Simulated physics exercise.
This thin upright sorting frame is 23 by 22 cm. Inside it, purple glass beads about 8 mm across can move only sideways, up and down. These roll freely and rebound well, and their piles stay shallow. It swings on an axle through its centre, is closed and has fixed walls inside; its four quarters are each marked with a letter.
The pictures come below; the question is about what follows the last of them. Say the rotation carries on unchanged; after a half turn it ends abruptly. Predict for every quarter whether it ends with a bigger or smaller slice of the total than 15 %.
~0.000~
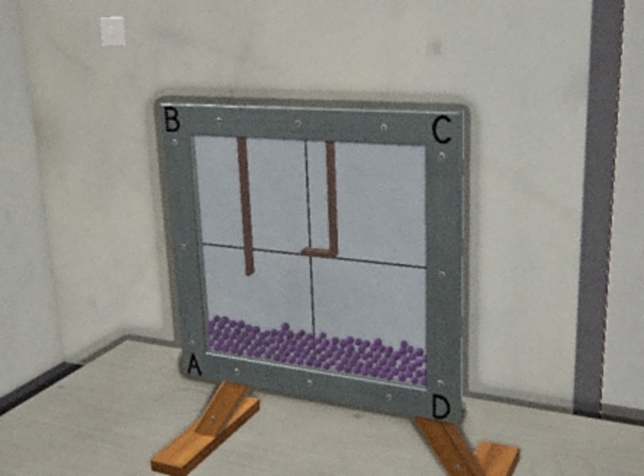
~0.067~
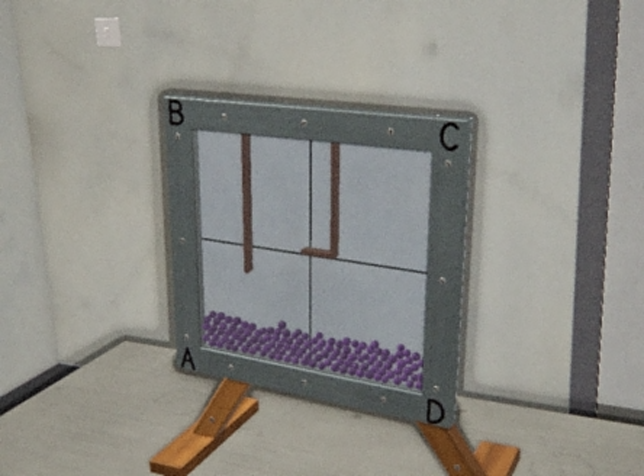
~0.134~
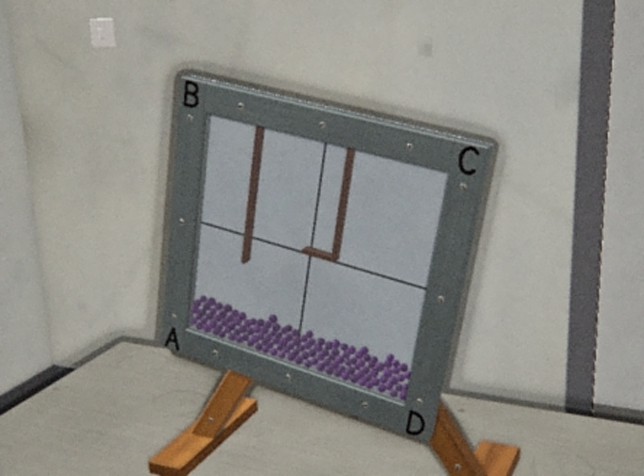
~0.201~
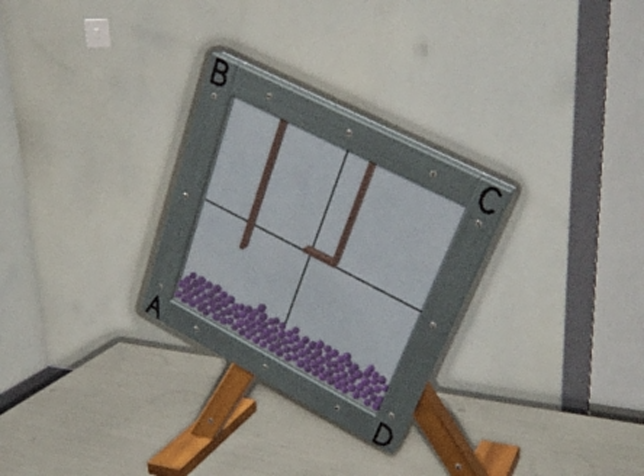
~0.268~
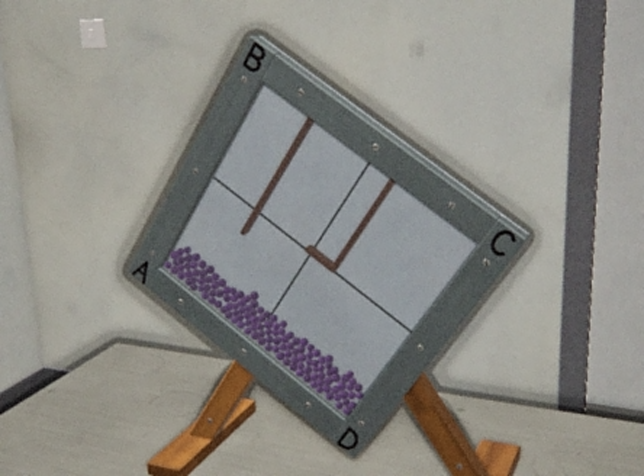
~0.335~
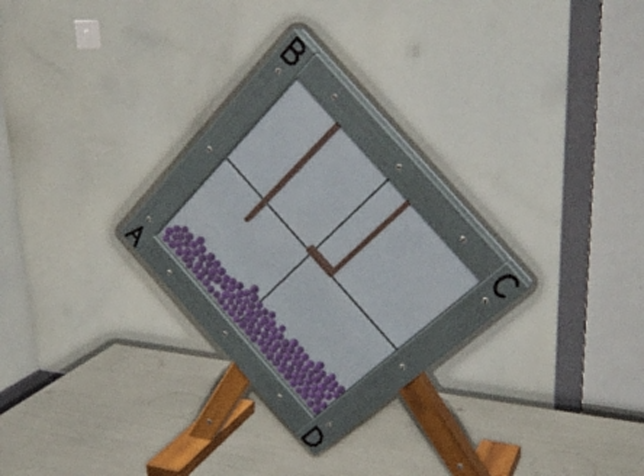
Quarter A: Smaller. Quarter B: Smaller. Quarter C: Bigger. Quarter D: Smaller.
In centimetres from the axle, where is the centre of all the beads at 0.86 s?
Some 5 cm left, 8 cm below.
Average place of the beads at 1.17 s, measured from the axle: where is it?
Roughly 8 cm to the left of the axle and 6 cm below it.
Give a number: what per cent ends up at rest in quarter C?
Some 100 per cent.
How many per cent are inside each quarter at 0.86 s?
Quarter A: 0; quarter B: 0; quarter C: 65; quarter D: 35.
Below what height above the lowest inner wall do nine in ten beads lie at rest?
Height: Approx. 8 cm.
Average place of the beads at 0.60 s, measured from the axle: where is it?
Offset from axle: Approx. 6 cm left, 7 cm below.
By 0.60 s it has turned 93°, the beads' middle is 6 cm left of and 7 cm below the axle; by quarter, A 5 %, C 10 %, D 85 %.
By 0.86 s it has turned 139°, the beads' middle is 5 cm left of and 8 cm below the axle; by quarter, C 65 %, D 35 %.
By 1.17 s it has turned 180°, the beads' middle is 8 cm left of and 6 cm below the axle; by quarter, C 95 %, D 5 %.
In the end, by 1.8 s, A 0 %, B 0 %, C 100 %, D 0 %.
